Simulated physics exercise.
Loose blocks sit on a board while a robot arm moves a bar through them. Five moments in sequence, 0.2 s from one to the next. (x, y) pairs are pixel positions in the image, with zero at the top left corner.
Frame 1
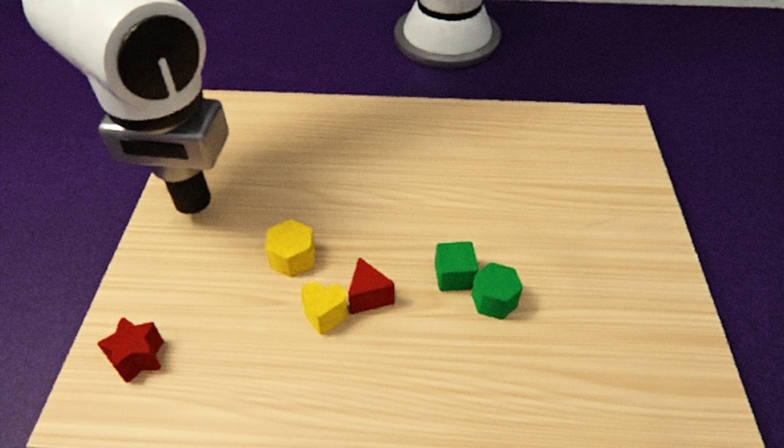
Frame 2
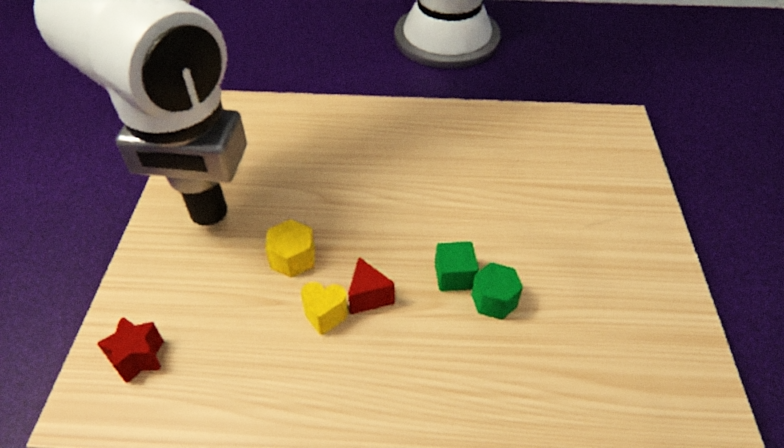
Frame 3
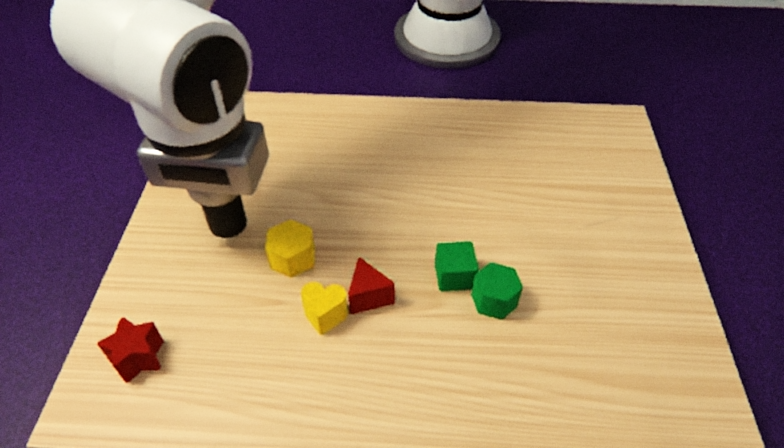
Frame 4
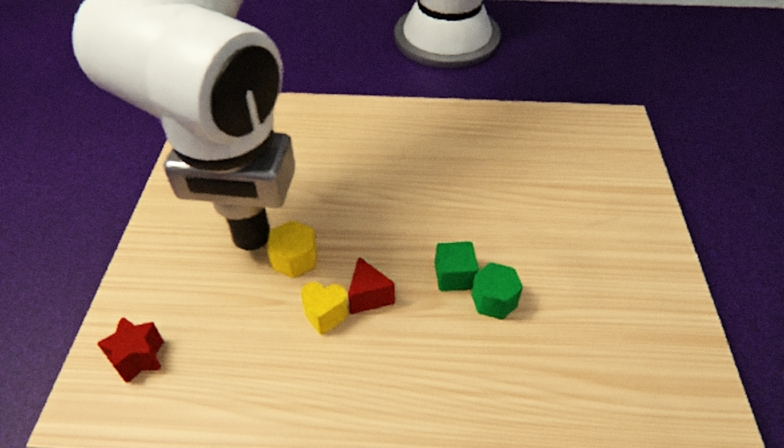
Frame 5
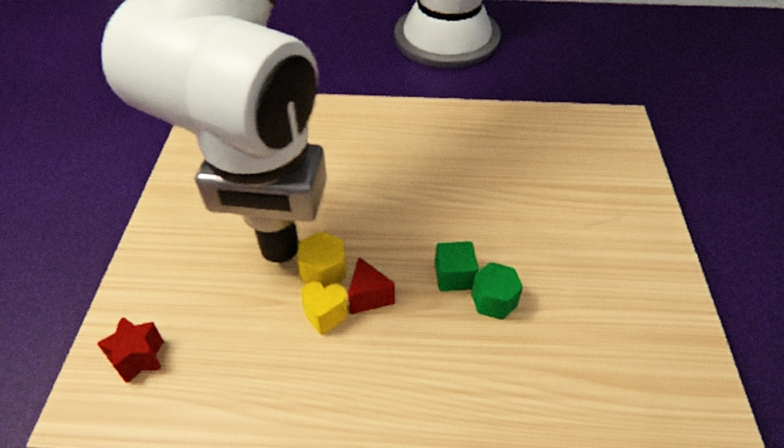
The clip opens with a robot arm's dark tip at the upper left of a wooden board holding yellow, red and green blocks. The tip moves right and slightly toward the viewer until it meets the yellow hexagon, then pushes it a short way right, close above the yellow heart, while the other blocks stay still.
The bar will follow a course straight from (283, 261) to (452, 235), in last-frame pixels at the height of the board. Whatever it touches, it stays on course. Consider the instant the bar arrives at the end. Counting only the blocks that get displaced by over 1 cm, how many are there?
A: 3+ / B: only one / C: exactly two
Correct choice: C.
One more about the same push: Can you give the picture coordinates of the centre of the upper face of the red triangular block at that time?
Its top centre is at about (386, 292).
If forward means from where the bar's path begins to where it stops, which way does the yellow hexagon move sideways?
The shift goes right.
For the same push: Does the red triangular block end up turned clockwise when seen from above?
The answer is yes.
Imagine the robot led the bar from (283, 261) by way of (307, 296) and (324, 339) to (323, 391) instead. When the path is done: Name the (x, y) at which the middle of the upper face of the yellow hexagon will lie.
The point I'd pick in the picture is (344, 260).
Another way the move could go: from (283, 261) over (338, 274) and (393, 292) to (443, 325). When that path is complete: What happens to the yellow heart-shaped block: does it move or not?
The block you're asking about stays where it is.
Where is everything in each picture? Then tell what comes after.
The first picture shows bar's lower end at (193, 201); yellow hexagon at (289, 238); red triangular block at (368, 278); green four-sided block at (457, 256).
The second picture shows bar at (209, 212); blocks still.
The third picture shows bar at (228, 224); blocks still.
The fourth picture shows bar at (252, 236); yellow hexagon at (291, 239).
The fifth picture shows bar at (280, 248); yellow hexagon at (321, 250); red triangular block at (368, 278); green four-sided block at (457, 256).
What follows on the original path. One third of the way, bar at (339, 239); yellow hexagon at (367, 256), turned 55° clockwise; red triangular block at (381, 287), turned 45° clockwise.
Two thirds of the way, bar at (398, 230); yellow hexagon at (386, 259), turned 80° clockwise; red triangular block at (386, 292), turned 65° clockwise.
At the end, bar at (454, 221); yellow hexagon at (386, 259), turned 80° clockwise; red triangular block at (386, 292), turned 65° clockwise; green four-sided block still.
